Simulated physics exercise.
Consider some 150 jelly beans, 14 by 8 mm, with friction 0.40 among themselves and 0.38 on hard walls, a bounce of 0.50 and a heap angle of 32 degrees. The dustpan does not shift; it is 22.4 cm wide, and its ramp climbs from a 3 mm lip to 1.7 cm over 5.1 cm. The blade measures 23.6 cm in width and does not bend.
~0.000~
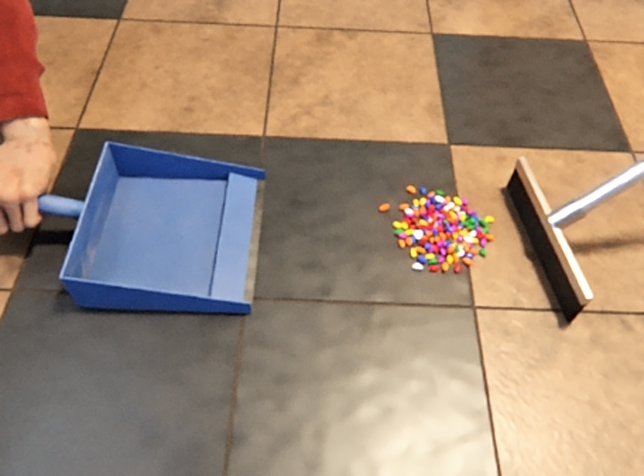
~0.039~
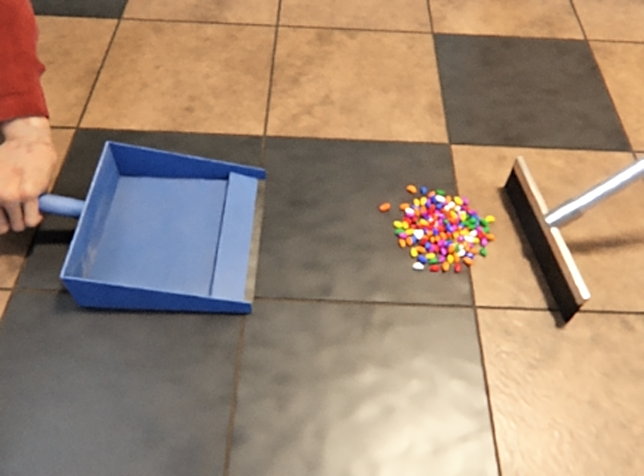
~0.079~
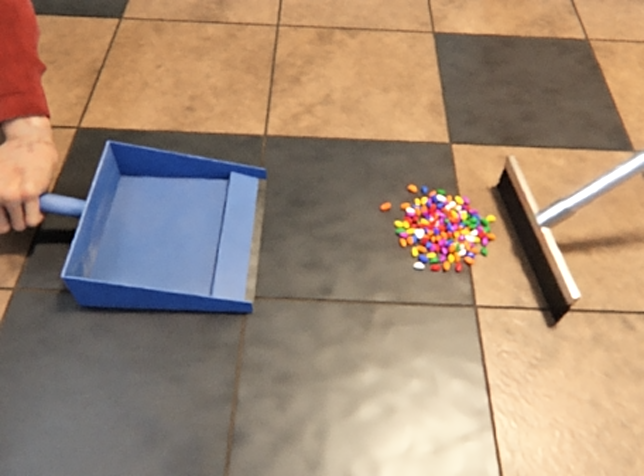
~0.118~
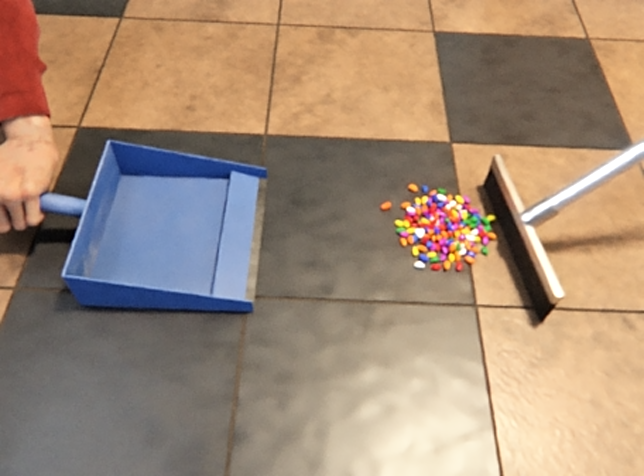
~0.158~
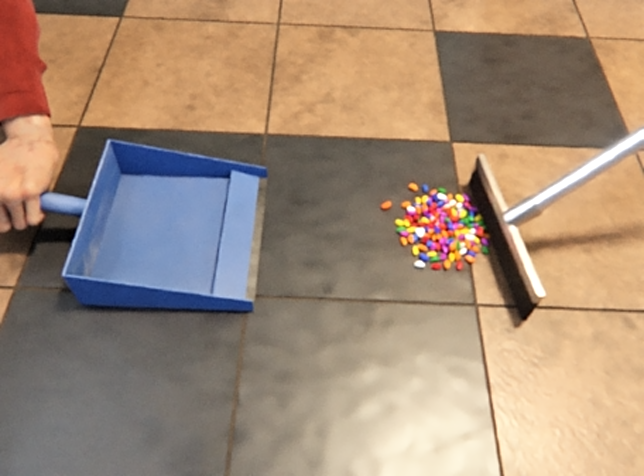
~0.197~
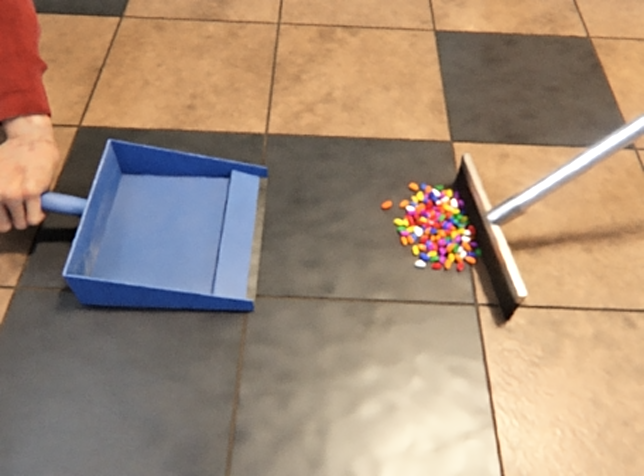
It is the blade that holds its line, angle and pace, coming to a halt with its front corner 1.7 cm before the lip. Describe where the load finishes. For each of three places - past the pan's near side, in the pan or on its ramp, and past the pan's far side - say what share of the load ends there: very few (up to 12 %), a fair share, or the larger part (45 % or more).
Near side: Very few; pan: A fair share; far side: Very few.
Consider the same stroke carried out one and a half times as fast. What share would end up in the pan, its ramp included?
It would be near 30 per cent.
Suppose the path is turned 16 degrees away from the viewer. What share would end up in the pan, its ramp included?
Estimate: 5 % in pan or on ramp.
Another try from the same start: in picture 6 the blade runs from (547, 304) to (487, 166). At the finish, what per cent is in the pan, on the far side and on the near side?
That ends as pan 25, far 5, and near 10.
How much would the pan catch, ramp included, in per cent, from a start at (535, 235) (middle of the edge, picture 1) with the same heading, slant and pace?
It would come to about 20 in a hundred.
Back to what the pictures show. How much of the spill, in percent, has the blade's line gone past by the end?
Near 5 percent, give or take.
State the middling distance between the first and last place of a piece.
I'd say close to 26 cm.
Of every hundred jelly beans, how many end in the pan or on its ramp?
Roughly 25 per cent.
Then, at 0.43 s, middle of the blade 17 cm from the lip; 0 % over the lip, far side 5 %, near side 0 %.
Then, at 0.58 s, middle of the blade 9 cm from the lip; 0 % over the lip, far side 5 %, near side 0 %.
After 0.86 s, middle of the blade 4 cm from the lip; 25 % over the lip, far side 5 %, near side 5 %.
By 1.8 s all is still; near side 5 %, pan 25 %, far side 10 %, in front of the lip or behind the blade 65 %.
